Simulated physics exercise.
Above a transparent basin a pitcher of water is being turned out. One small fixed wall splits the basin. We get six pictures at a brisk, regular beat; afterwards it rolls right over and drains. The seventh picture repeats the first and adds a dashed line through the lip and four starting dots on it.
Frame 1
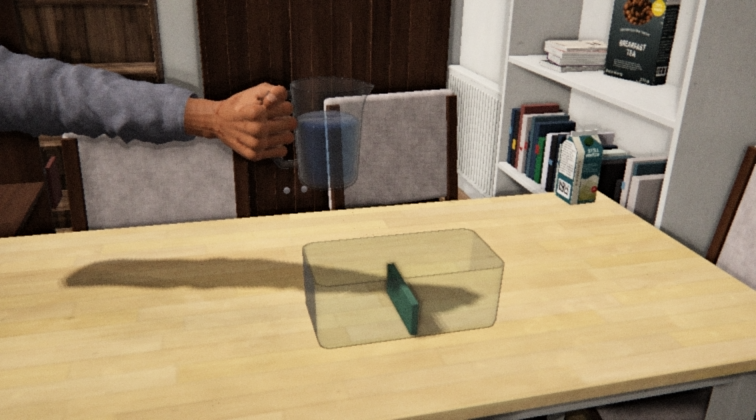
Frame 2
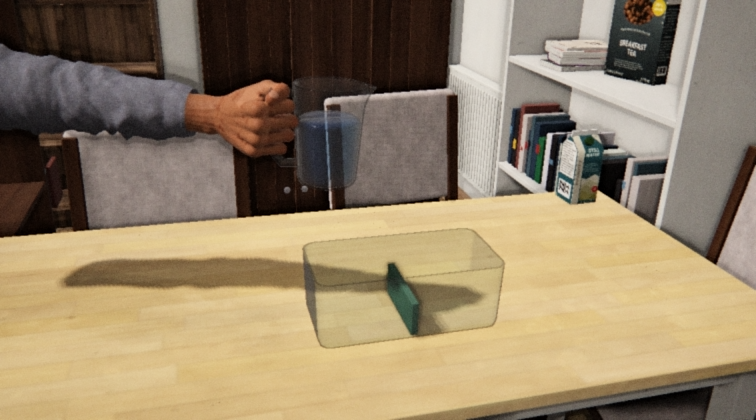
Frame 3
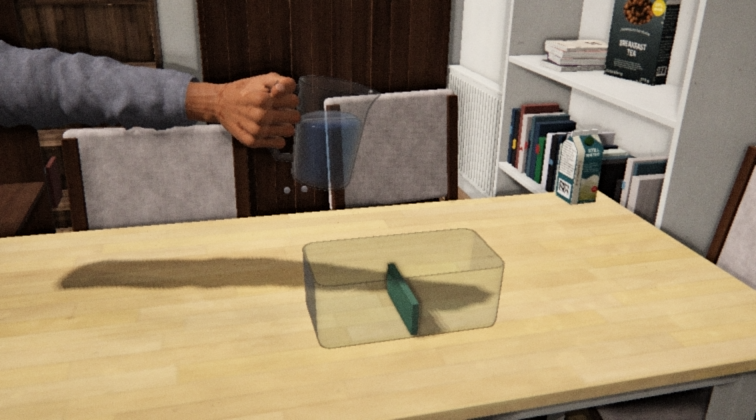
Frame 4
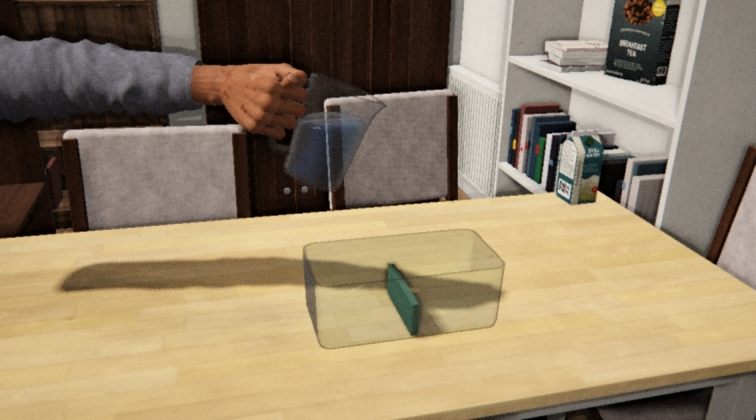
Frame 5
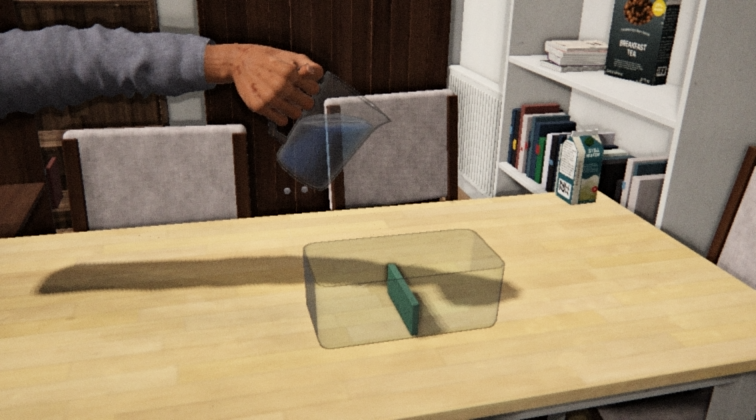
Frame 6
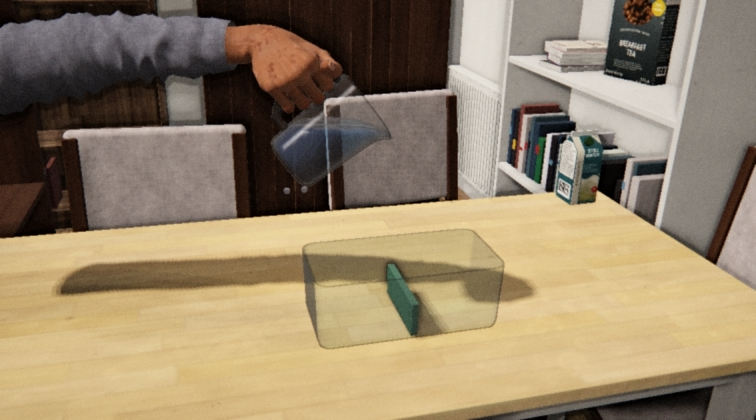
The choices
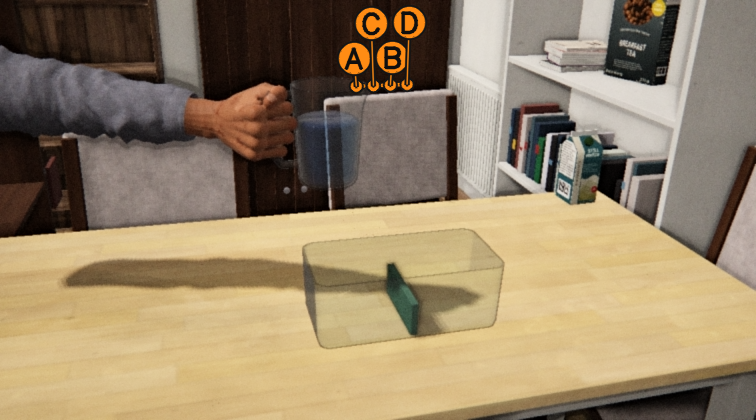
A hand holds a clear pitcher of blue water and tilts it rightward above a transparent basin.
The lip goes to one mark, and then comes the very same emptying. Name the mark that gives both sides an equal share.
A beats the others.
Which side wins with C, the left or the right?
The right side.
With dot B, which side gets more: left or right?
The right side.
On the marked copy, A at (356, 86); B at (390, 85); C at (373, 85); D at (407, 84).
With A, about 47 % ends left of the wall and 50 % right of it; 3 % is lost outside.
With B, about 7 % ends left of the wall and 87 % right of it; 6 % is lost outside.
With C, about 15 % ends left of the wall and 80 % right of it; 5 % is lost outside.
With D, about 13 % ends left of the wall and 78 % right of it; 8 % is lost outside.
